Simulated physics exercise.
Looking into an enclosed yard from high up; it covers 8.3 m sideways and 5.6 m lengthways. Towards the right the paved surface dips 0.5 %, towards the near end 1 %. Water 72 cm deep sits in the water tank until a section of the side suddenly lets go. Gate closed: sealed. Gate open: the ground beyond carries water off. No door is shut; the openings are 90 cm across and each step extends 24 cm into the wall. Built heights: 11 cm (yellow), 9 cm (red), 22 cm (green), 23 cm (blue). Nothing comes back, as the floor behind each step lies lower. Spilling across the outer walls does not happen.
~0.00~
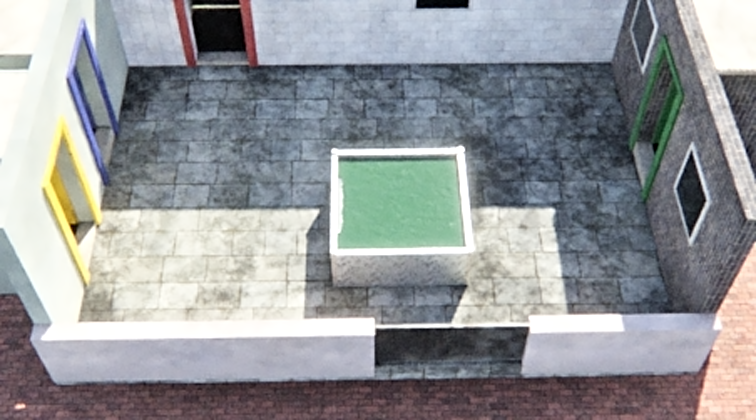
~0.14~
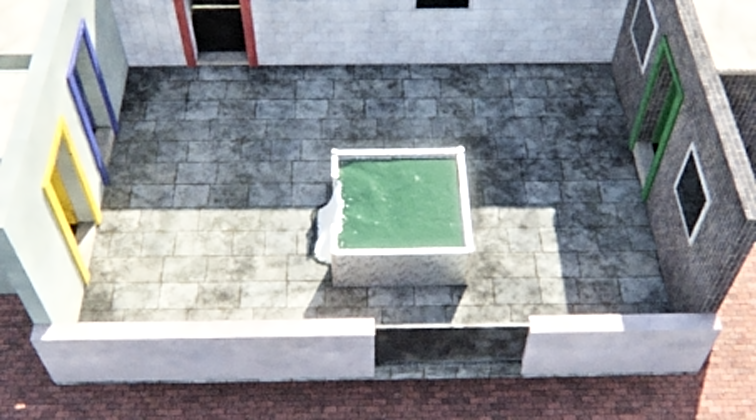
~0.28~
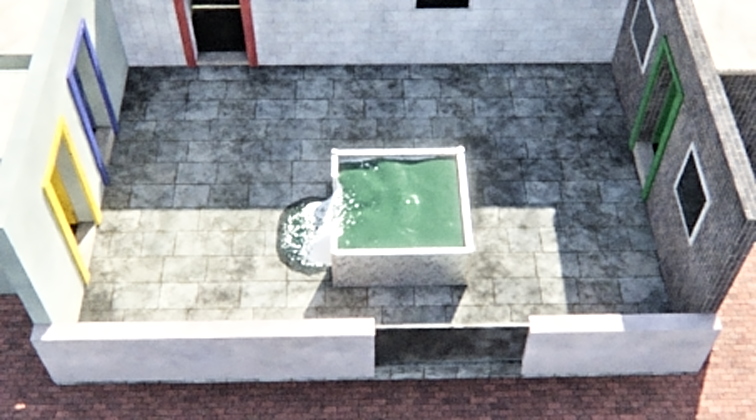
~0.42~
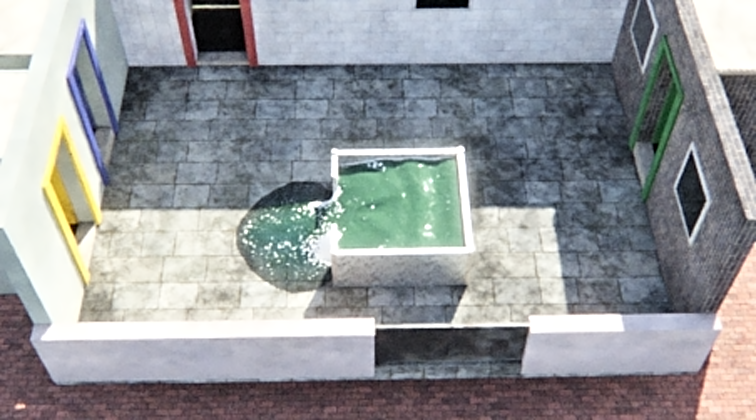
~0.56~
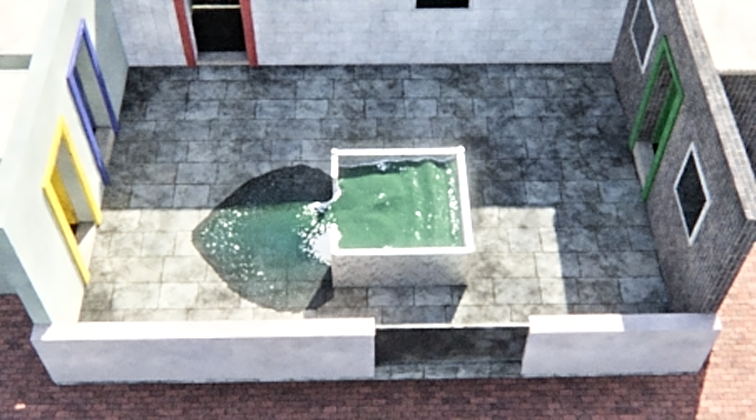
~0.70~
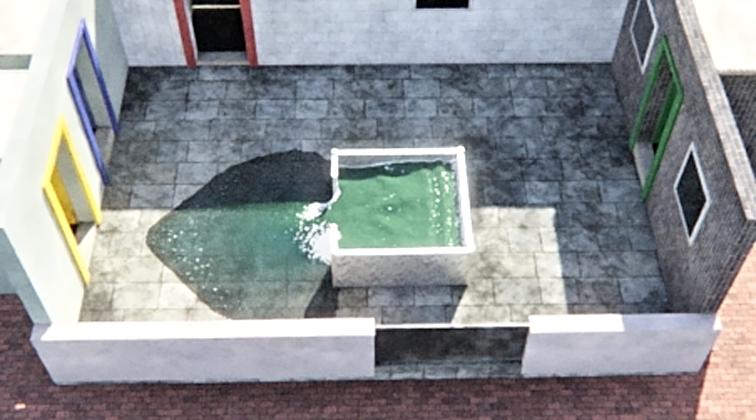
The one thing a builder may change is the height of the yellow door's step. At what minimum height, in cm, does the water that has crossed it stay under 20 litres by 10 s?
From about 19 cm.
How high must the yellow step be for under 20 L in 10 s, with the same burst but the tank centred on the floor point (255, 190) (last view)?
A height near 22 cm.
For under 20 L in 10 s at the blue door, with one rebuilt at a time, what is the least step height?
The blue one would have to be about 13.0 cm high.
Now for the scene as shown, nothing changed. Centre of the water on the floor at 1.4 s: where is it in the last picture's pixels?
My guess is close to (326, 235).
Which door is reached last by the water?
That would be the green door.
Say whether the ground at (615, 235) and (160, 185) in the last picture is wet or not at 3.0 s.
Note: Point one not yet reached; point two reached.
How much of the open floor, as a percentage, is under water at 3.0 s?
I'd say near 35 percent is wet.
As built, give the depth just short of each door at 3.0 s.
Depths in cm: Yellow 21, red 2, green 0, blue 14.
After 1.4 s water covers 30 % of the floor, deepest (38 cm) near (327, 234); 17 cm at the yellow door, 13 litres in over its 11 cm step.
After 3.0 s water covers 35 % of the floor, deepest (25 cm) near (130, 66); 21 cm at the yellow door, 106 litres in over its 11 cm step.
After 10.0 s water covers 95 % of the floor, deepest (9 cm) near (192, 354); 6 cm at the yellow door, 140 litres in over its 11 cm step.
At the yellow door as built, the water arrived by 1.0 s and peaked near 25 cm at 2.2 s.
Run again over the same 10 s with other heights there, 48 litres in over 16 cm, 5 litres over 22 cm. The limit of 20 litres is kept from about 19 cm up.
